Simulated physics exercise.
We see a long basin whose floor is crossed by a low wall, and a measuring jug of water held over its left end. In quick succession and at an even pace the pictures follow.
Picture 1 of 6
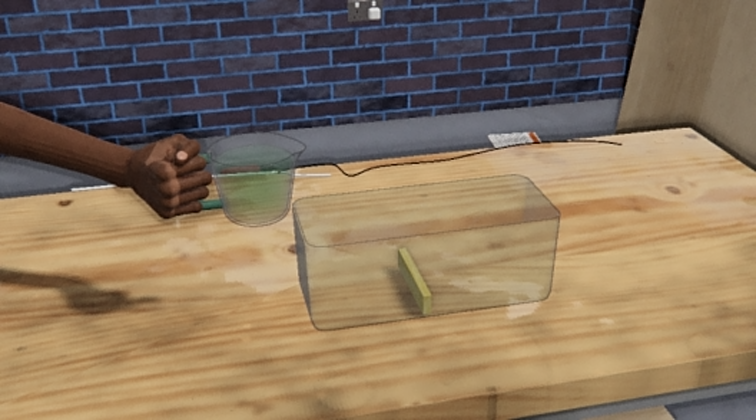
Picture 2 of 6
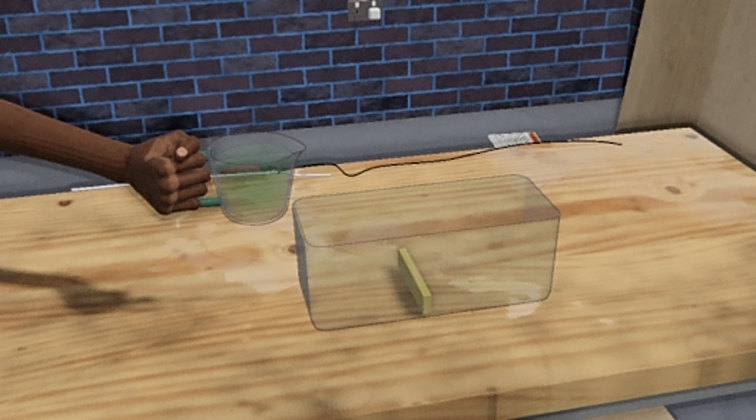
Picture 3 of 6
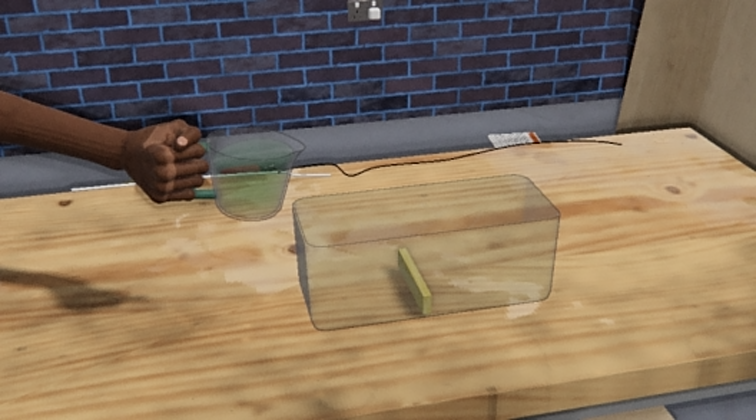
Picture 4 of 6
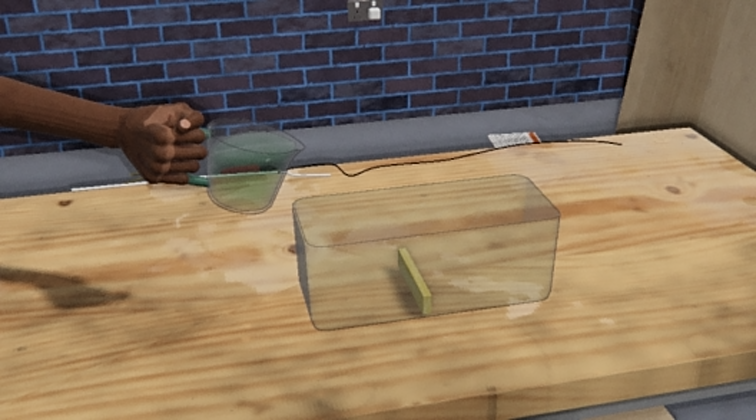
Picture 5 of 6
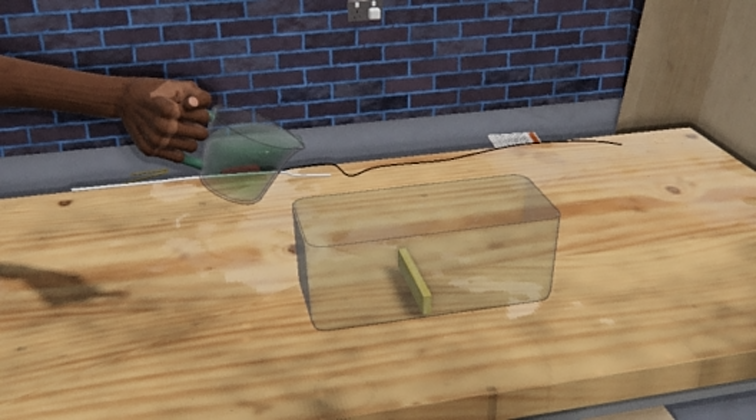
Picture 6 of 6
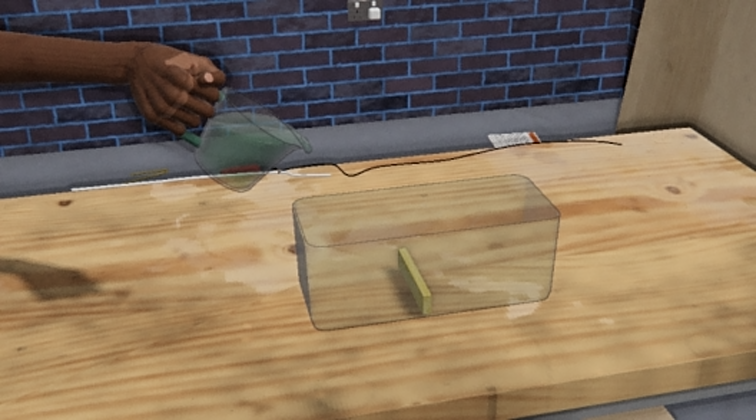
A hand held a clear jug of greenish water behind the left end of a see-through basin with a low yellow wall inside, then lifted and tilted it to the right, slowly at first.
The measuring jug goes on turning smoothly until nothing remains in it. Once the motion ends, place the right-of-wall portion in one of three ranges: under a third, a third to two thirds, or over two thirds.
It falls in the range under a third.
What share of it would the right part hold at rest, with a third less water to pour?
Roughly 15 in a hundred.
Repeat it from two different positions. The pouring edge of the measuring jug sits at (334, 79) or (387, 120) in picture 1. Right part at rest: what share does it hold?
Try one: 70 %; try two: 65 %.
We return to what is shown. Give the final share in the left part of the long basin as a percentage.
About 75 per cent.
A moment on, the tilt is 111° and 37 per cent is still to pour, 12 is left of the wall and 0 right of it.
Next, the tilt is 118° and 0 per cent is still to pour, 85 is left of the wall and 7 right of it.
Then the tilt is 118° and 0 per cent is still to pour, 79 is left of the wall and 11 right of it.
Later the tilt is 118° and 0 per cent is still to pour, 77 is left of the wall and 15 right of it.
At rest 75 per cent lies left of the wall, 17 right of it and 8 outside.
